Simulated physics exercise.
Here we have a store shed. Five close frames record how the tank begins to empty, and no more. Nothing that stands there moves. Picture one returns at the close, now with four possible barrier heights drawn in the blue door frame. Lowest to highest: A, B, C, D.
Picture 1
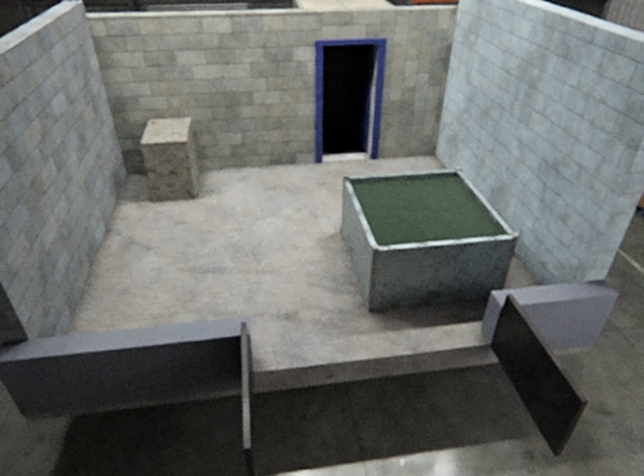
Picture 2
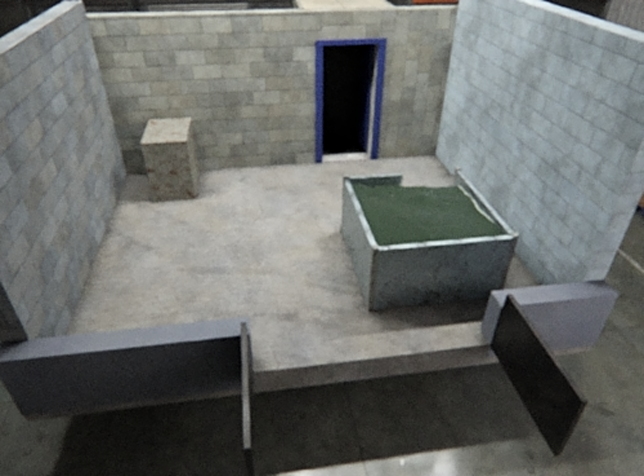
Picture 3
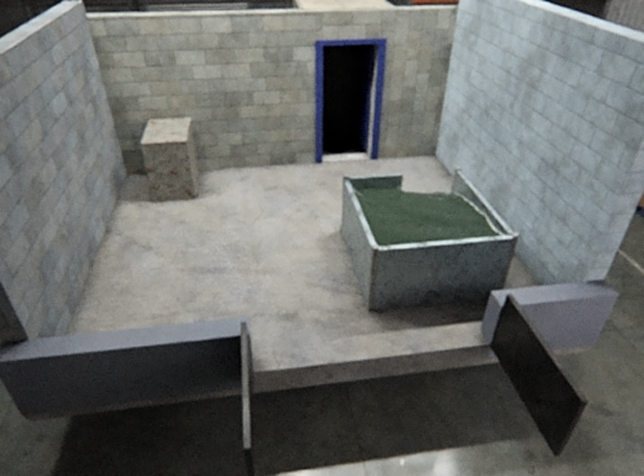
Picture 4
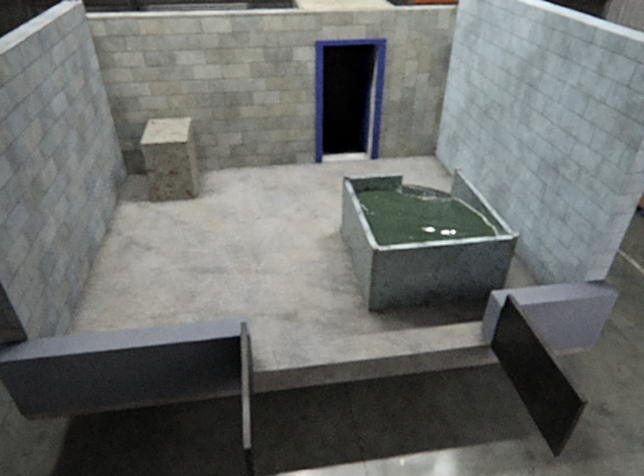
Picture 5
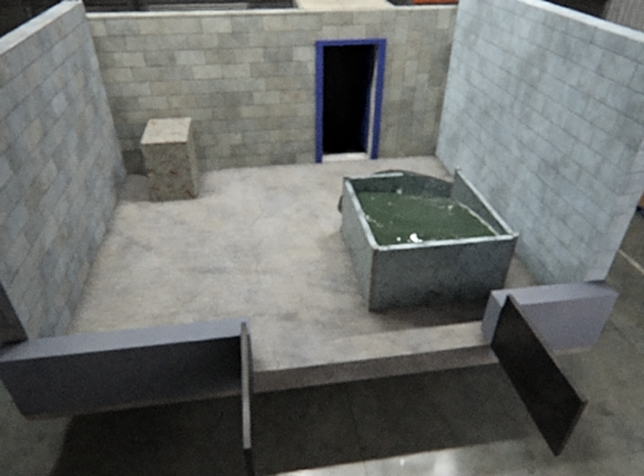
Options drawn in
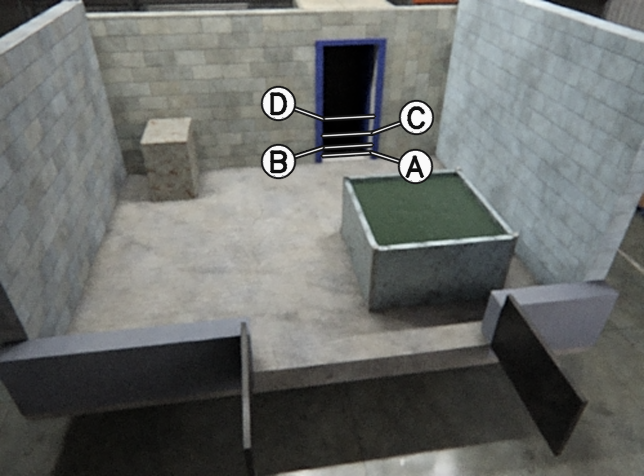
A grey block-walled shed with a blue doorway stood still while the green water in the big open tank dropped away at the back, sank lower and rippled, with white flecks showing on it.
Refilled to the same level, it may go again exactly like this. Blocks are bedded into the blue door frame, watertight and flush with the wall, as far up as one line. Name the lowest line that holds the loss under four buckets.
Take B.
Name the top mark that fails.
Here it is mark A.
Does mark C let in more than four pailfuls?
No, that is safe.
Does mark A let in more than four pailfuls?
Yes, it does.
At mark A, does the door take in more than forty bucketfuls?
No, it does not.
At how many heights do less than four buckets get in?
Three.
In white, A at (347, 154); B at (347, 146); C at (347, 134); D at (348, 117); from the bottom up A, B, C, D.
With A, about 13 bucketfuls get in.
With B, a splash gets over, under a bucket.
With C, nothing gets over.
With D, nothing gets over.
